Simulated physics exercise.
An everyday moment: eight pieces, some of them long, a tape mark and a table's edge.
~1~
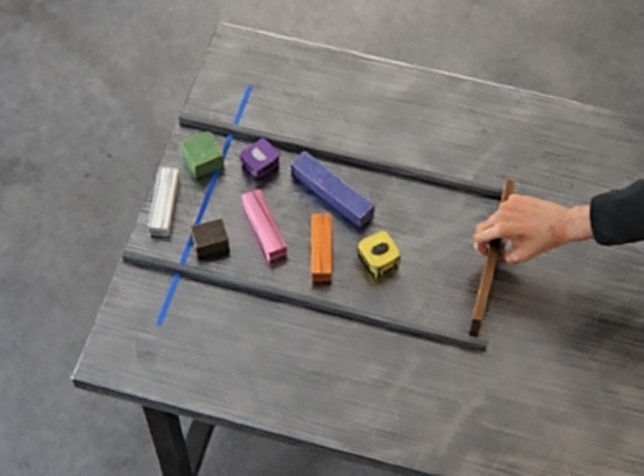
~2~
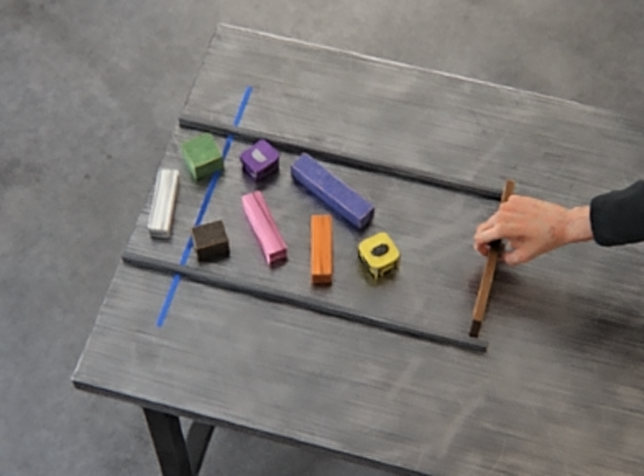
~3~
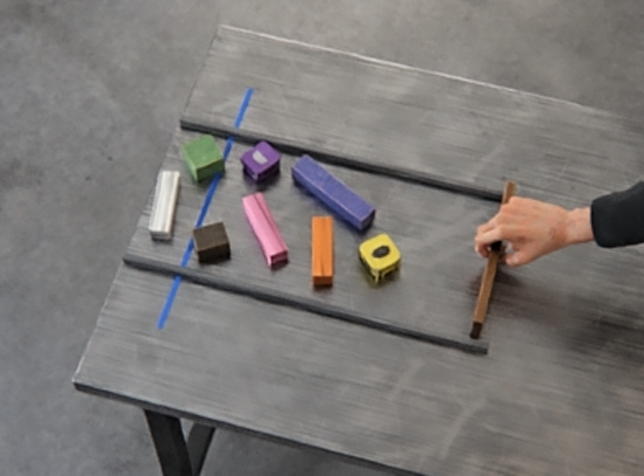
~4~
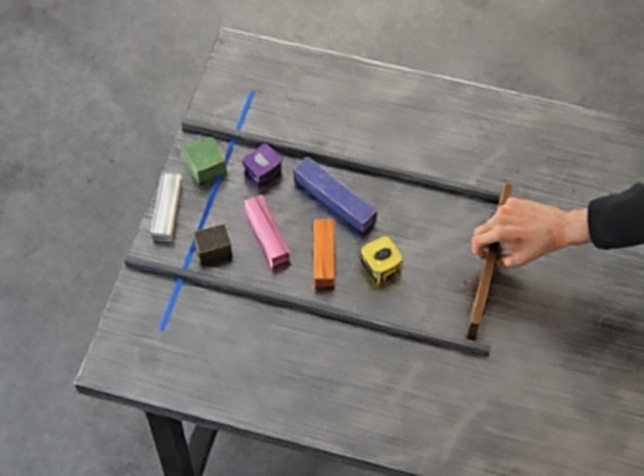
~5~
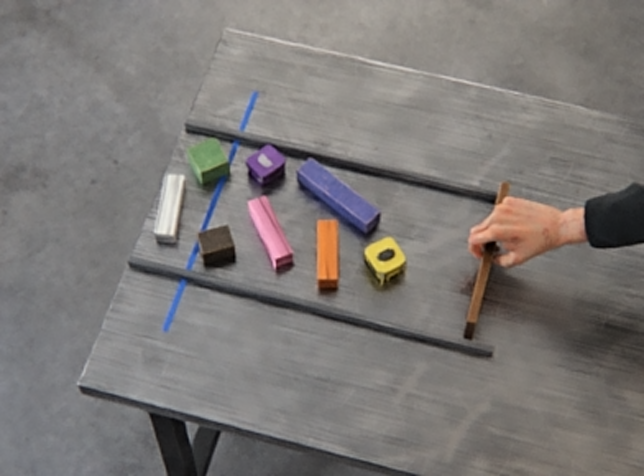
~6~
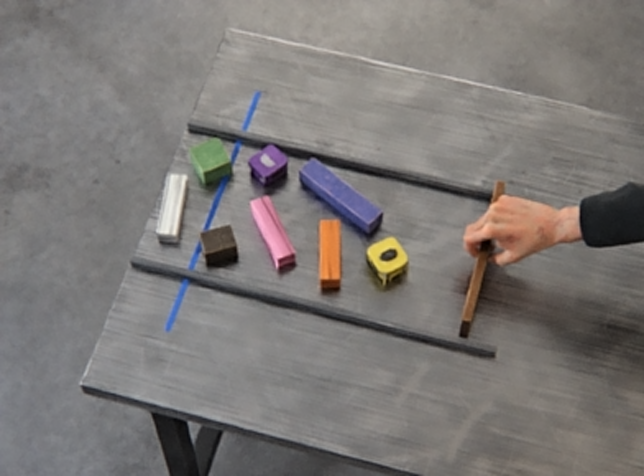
At the start, eight colourful pieces lie between two dark strips on a grey table, some across or beside a blue tape line, while a hand grips a wooden board at the right. The hand then slides the board slightly left, still short of the pieces, which keep their places on the table.
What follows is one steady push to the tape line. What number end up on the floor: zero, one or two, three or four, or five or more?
Here the number that fall off is three or four.
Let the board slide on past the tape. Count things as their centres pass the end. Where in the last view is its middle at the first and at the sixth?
First at (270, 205), next at (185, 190).
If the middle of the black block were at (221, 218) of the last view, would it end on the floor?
From there it is lost.
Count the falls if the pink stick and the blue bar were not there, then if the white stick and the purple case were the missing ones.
It would be 1 and 1.
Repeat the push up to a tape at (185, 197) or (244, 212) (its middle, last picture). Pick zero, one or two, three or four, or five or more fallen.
The falls would be five or more; one or two.
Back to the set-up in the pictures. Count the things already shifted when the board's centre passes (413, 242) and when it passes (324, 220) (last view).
First 1, then 5.
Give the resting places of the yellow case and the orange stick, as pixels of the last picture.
Near (190, 207) and (173, 234).
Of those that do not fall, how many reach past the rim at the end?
The number is 3.
Early on, none off yet; white stick at rest near (173, 208); green block at rest near (211, 161); black block at rest near (218, 244).
A while later, none off yet; white stick leaning well over near (138, 215); green block travelled about its own width near (167, 171); black block travelled well along near (161, 244).
Finally, the number that fall off is three or four; lost, black block, green block and white stick.
